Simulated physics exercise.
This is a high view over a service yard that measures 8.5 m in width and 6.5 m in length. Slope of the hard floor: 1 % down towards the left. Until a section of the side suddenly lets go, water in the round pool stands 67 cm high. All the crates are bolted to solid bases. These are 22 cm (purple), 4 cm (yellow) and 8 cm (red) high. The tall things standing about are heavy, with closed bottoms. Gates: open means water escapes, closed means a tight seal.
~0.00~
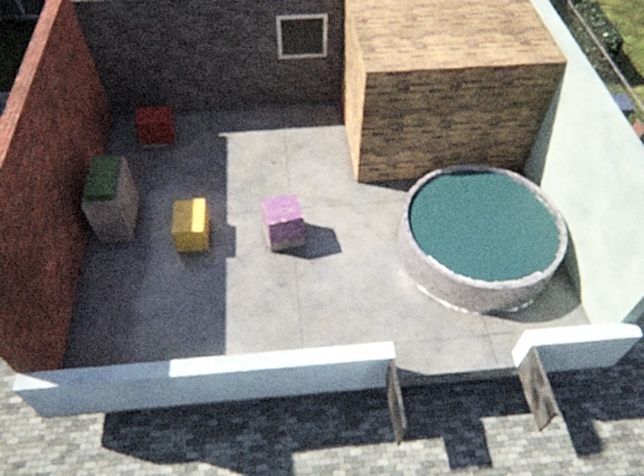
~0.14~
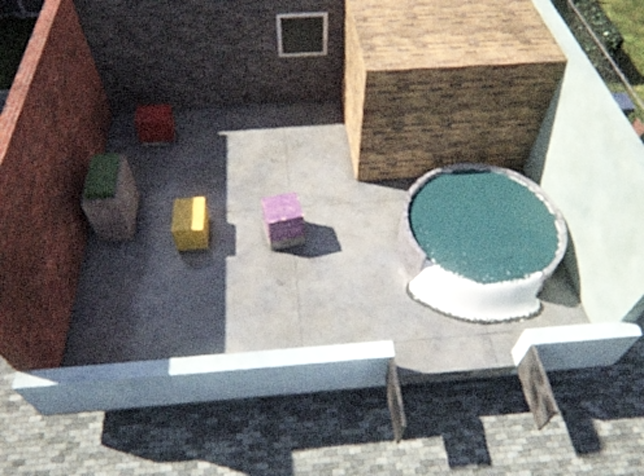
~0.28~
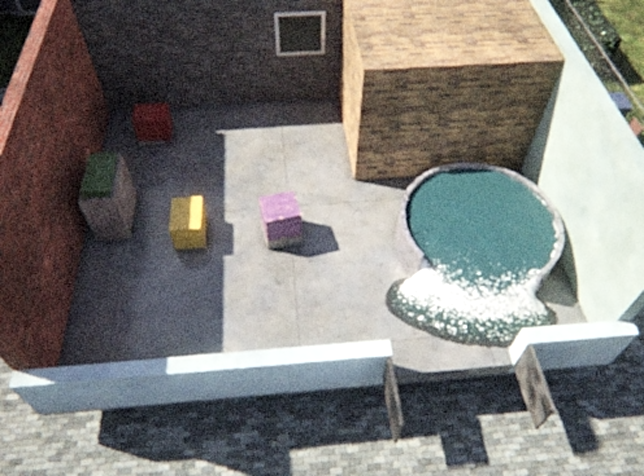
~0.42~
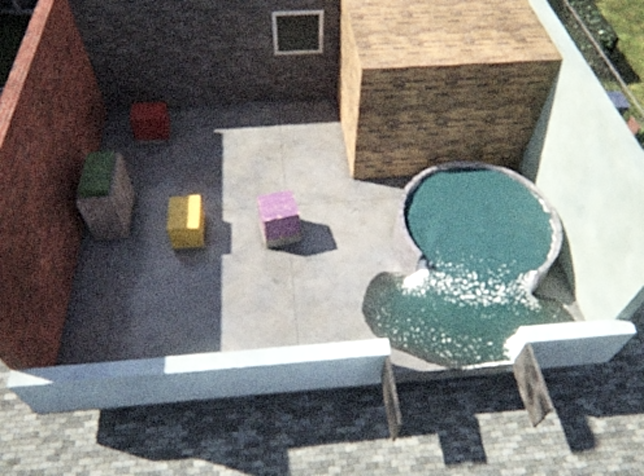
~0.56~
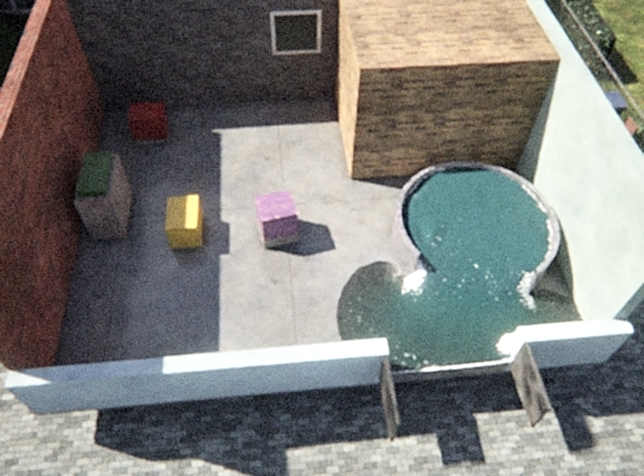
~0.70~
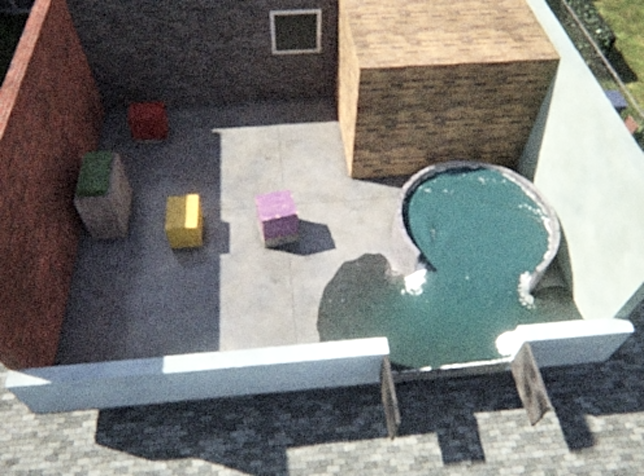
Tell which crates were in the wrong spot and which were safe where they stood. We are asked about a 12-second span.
Purple crate safe spot, yellow crate wrong spot, red crate safe spot.
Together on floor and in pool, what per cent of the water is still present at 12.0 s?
Some 34 out of every hundred parts.
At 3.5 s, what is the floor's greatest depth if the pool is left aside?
About 28 cm.
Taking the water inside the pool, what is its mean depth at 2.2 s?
Mean depth: About 29 cm.
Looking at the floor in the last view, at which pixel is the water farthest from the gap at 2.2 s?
That lands around (62, 389) in the last picture.
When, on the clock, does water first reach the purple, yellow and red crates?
Arrival: Purple 2.4 s, yellow 3.8 s, red 6.0 s.
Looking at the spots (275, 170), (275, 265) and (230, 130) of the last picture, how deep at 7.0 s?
Approximately 0, 1 and 0 centimetres, going through them in turn.
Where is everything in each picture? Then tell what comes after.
The round pool at (483, 224) is whole and still, 67 cm deep, in the first picture.
Water pours out at (477, 300) and has run 1.1 m, to (411, 284); deepest outside 29 cm, 67 cm at the round pool's back, in the second picture.
Water pours out at (474, 301) and has run 1.3 m, to (391, 300); deepest outside 35 cm, 67 cm at the round pool's back, in the third picture.
Water pours out at (471, 301) and has run 1.7 m, to (369, 304); deepest outside 32 cm, 67 cm at the round pool's back, in the fourth picture.
The front is at (346, 335), 2.1 m from the gap at (469, 301); 4.6 m2 of floor is under water; 67 cm left at the back of the round pool, in the fifth picture.
Water pours out at (469, 300) and has run 2.5 m, to (331, 364); deepest outside 71 cm, 63 cm at the round pool's back, in the sixth picture.
After 1.4 s water covers 20 % of the floor and is deepest (42 cm) near (515, 346); purple plinth not reached, yellow plinth not reached, red plinth not reached.
After 2.2 s water covers 25 % of the floor and is deepest (36 cm) near (555, 258); purple plinth not reached, yellow plinth not reached, red plinth not reached.
After 3.5 s water covers 35 % of the floor and is deepest (28 cm) near (546, 285); purple plinth reached, yellow plinth not reached, red plinth not reached.
After 7.0 s water covers 55 % of the floor and is deepest (10 cm) near (381, 359); purple plinth reached, yellow plinth reached, red plinth reached.
After 12.0 s water covers 70 % of the floor and is deepest (8 cm) near (60, 337); highest at the purple plinth 4 cm, highest at the yellow plinth 6 cm, highest at the red plinth 5 cm.
